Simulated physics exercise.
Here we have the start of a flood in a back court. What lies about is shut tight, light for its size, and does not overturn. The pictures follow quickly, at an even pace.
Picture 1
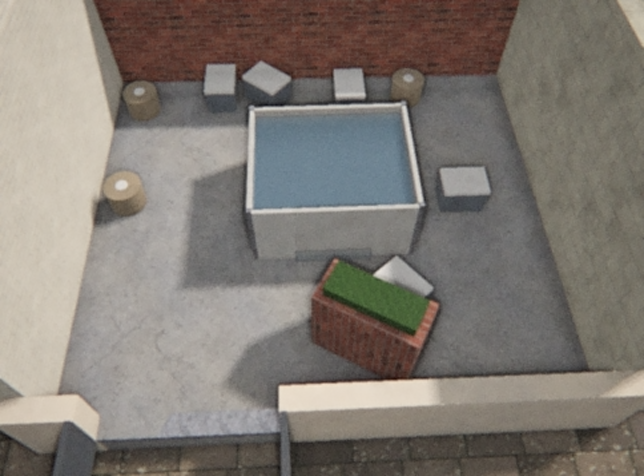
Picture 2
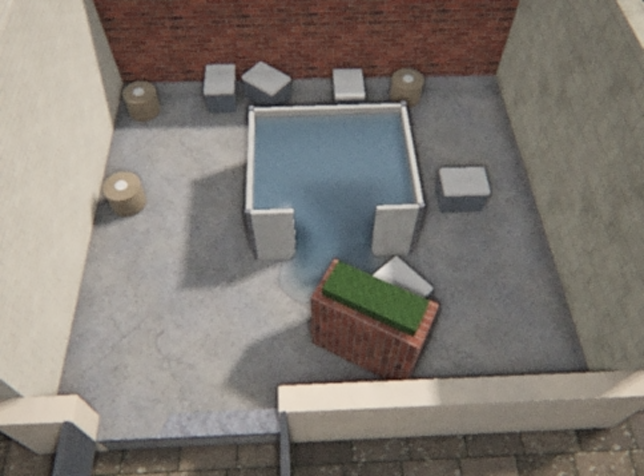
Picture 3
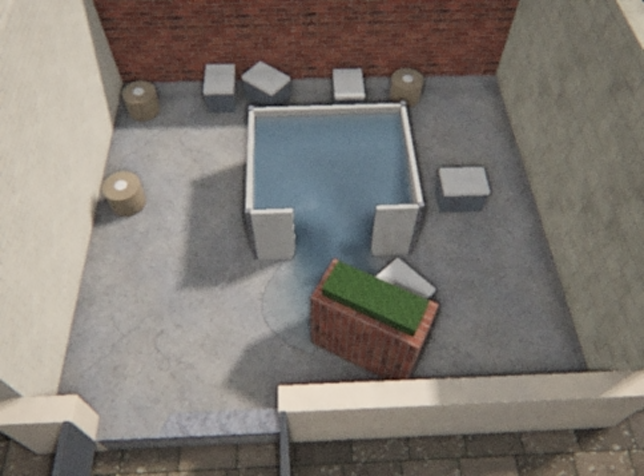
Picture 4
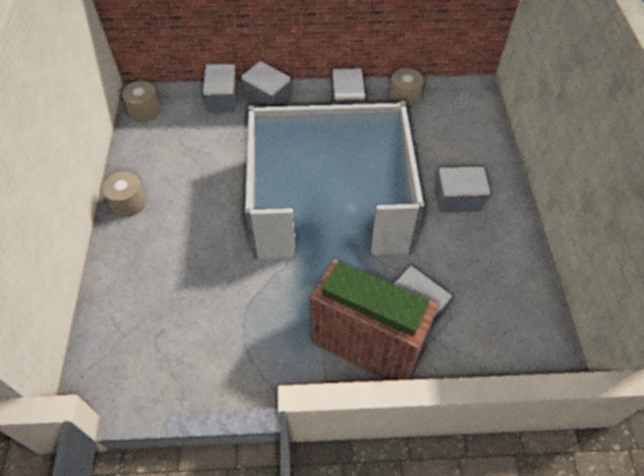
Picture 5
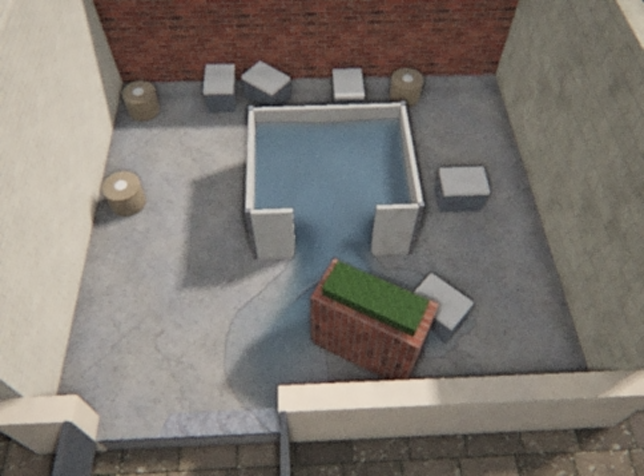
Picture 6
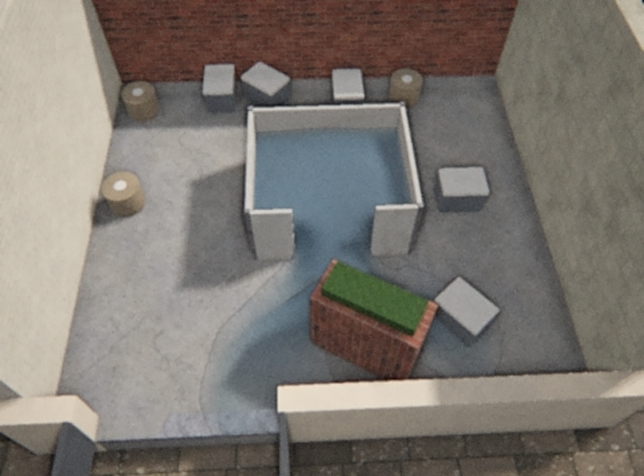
The clip opens on a walled court with a full pool, a grass-topped brick planter in front of it, and pale boxes and round stools around. The middle of the pool's near wall gives way, and water spreads past the planter toward the near wall, pushing the box beside it to the right.
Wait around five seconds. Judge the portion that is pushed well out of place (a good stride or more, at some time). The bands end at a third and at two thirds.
It is not even a third.
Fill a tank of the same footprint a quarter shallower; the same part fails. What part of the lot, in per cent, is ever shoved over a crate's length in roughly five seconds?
Near 20 in a hundred.
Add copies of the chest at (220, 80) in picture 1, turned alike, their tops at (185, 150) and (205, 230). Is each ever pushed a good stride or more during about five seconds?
In turn: Less than that, not that far.
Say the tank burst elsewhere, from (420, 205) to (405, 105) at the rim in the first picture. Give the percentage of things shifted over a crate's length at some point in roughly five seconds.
Some 100 per cent.
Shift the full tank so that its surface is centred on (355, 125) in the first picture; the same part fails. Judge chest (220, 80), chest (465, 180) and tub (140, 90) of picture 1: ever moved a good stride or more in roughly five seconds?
In turn: Short of that, yes, no.
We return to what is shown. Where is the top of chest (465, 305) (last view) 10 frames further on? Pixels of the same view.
Around (566, 266).
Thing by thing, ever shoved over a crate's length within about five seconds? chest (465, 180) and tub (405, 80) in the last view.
As listed: Shifted that much, no.
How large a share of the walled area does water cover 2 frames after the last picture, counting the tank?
Close to 35 %.
A moment on, 1 of 8 are well off their spots; 0 afloat.
Next, 1 of 8 are well off their spots; 1 afloat.
Later, 2 of 8 are well off their spots; 1 afloat.
In the end, 2 of 8 are well off their spots, and 2 have been at some point; 2 afloat.
